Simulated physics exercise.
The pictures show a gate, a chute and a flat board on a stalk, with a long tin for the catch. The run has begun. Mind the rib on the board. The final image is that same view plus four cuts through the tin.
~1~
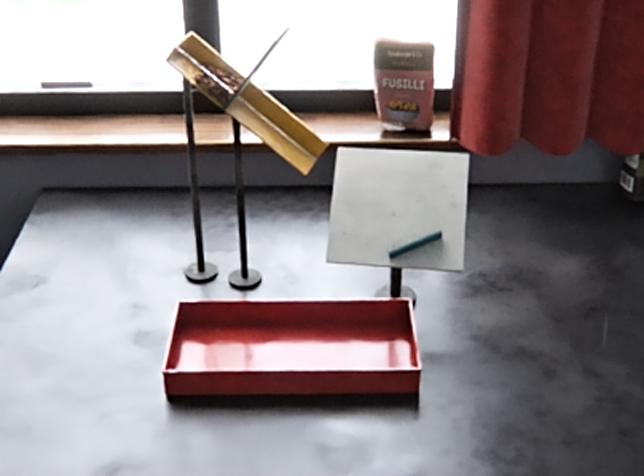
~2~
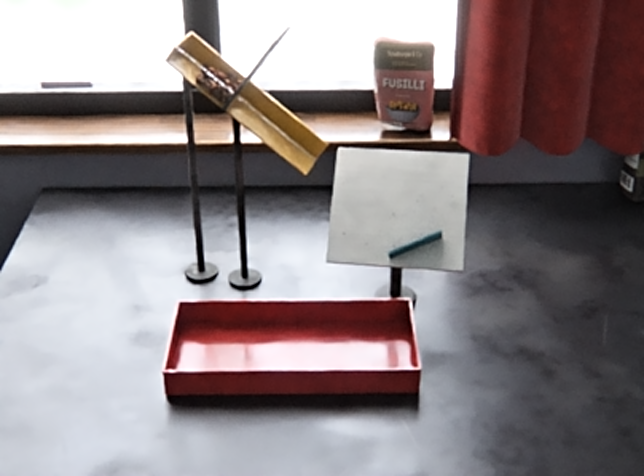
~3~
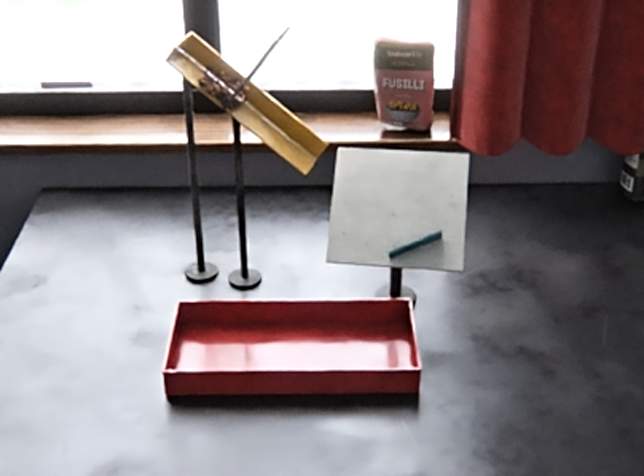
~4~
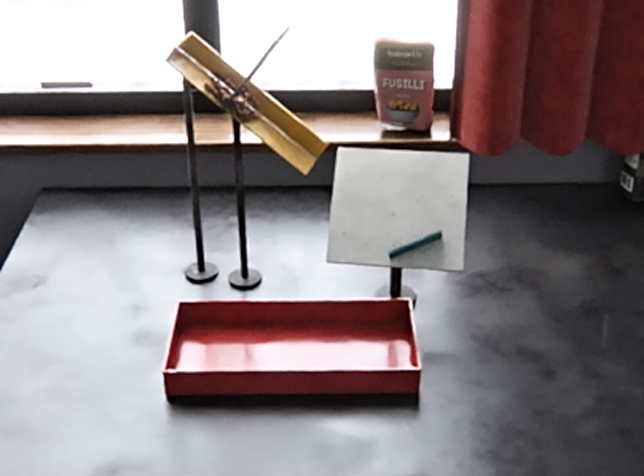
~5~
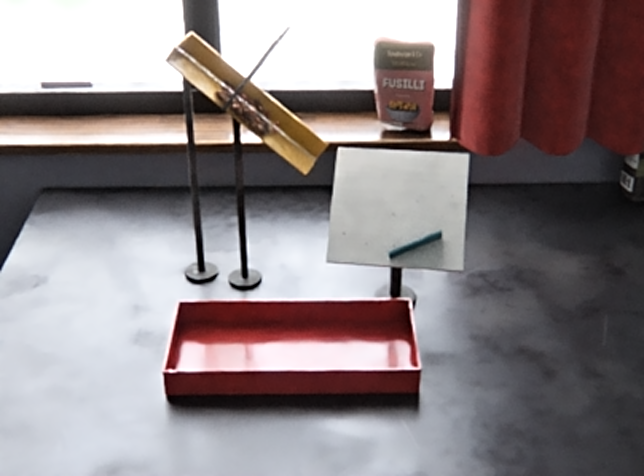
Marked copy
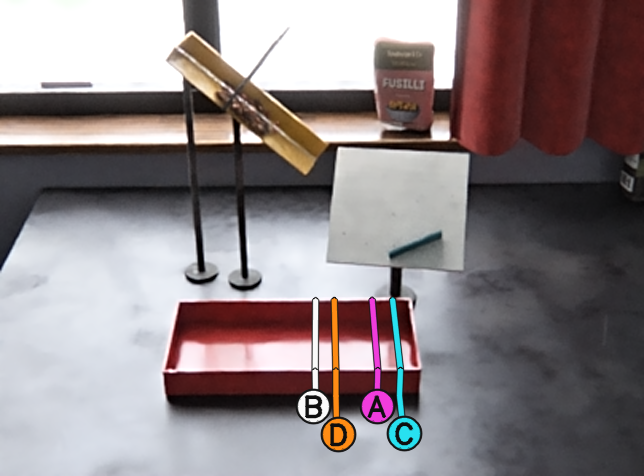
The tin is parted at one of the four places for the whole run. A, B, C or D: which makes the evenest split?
Line A does it best.
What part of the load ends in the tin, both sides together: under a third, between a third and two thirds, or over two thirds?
Over two thirds.
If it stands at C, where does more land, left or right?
Left.
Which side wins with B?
Right.
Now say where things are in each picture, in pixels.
The first frame shows load behind the gate near (220, 87), bits of dog kibble; lip of the chute near (311, 167), sloping fairly steeply.
The second frame shows middle of the board near (398, 207), tilted fairly steeply; middle of its low edge near (393, 266); of its high edge near (403, 151).
The third frame shows front corners of the tin near (163, 371) and (420, 368), empty; front of the load near (243, 99).
The fourth frame shows middle of the load near (233, 98); its front near (256, 115), close to a quarter of the way to the lip; rib from (442, 231) to (389, 253).
The fifth frame shows middle of the load near (245, 107); its front near (275, 130), close to half of the way to the lip.
On the marked copy, line A crosses the front rim at (377, 369); line B crosses the front rim at (315, 369); line C crosses the front rim at (400, 369); line D crosses the front rim at (335, 369).
With A, of what is caught, close to half on the left of the divider, close to half on the right.
With B, of what is caught, none at all on the left of the divider, the whole lot on the right.
With C, of what is caught, all but a few on the left of the divider, a small share on the right.
With D, of what is caught, none at all on the left of the divider, the whole lot on the right.
